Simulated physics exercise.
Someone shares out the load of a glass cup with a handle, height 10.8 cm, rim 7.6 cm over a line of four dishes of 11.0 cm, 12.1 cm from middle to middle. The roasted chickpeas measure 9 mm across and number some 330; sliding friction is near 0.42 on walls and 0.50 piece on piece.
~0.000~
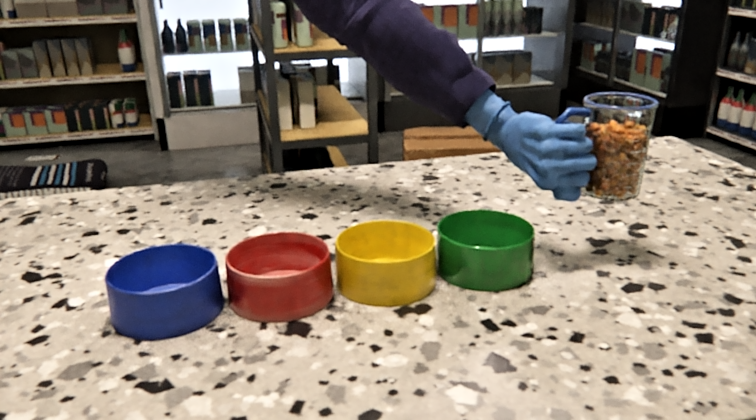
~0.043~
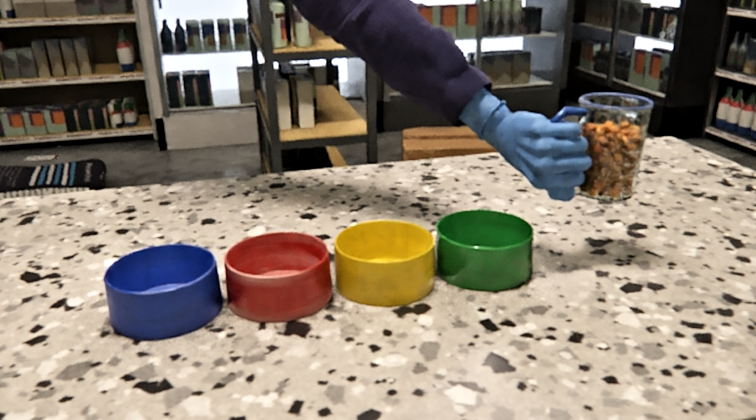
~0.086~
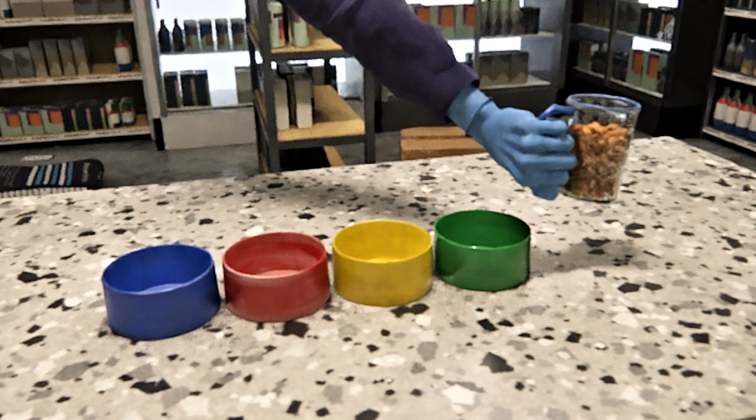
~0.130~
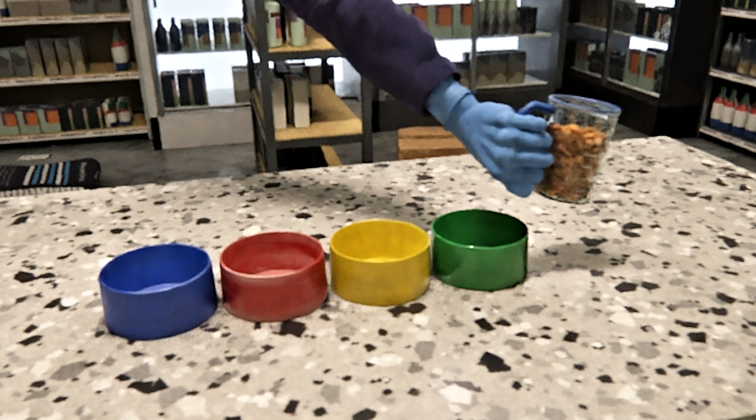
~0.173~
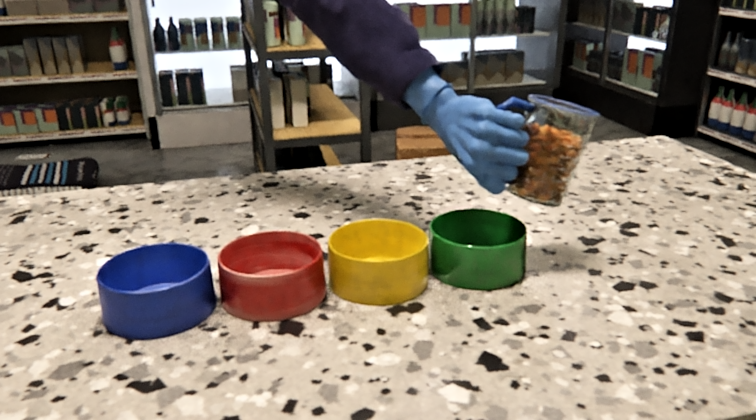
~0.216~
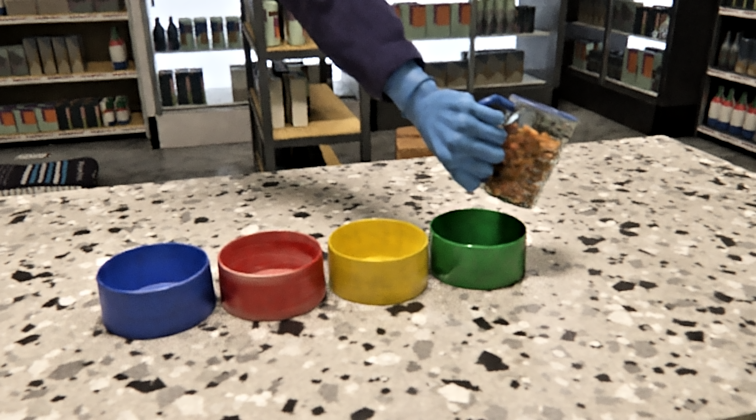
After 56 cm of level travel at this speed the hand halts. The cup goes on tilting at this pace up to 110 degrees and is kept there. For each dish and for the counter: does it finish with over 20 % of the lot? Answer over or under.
Red: Under, blue: Over, green: Under, yellow: Under, counter: Under.
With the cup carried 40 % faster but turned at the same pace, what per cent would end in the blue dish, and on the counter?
Then: Blue 100; counter 0.
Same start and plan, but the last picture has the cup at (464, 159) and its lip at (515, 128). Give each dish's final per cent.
Red 0, blue 100, green 0, yellow 0.
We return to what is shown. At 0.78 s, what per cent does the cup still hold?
Roughly 100 per cent.
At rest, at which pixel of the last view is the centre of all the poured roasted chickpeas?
At about (168, 288).
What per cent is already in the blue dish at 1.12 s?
Near 15 per cent so far.
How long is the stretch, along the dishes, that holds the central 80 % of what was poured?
Some 6 cm.
After 0.56 s, tilt 68 degrees; cup holds 100 %.
Then, at 0.78 s, tilt 98 degrees; cup holds 100 %.
After 1.12 s, tilt 110 degrees; cup holds 80 %, blue 15 %.
In the end, at 2.8 s, red 0 %, blue 100 %, green 0 %, yellow 0 %, counter 0 %.
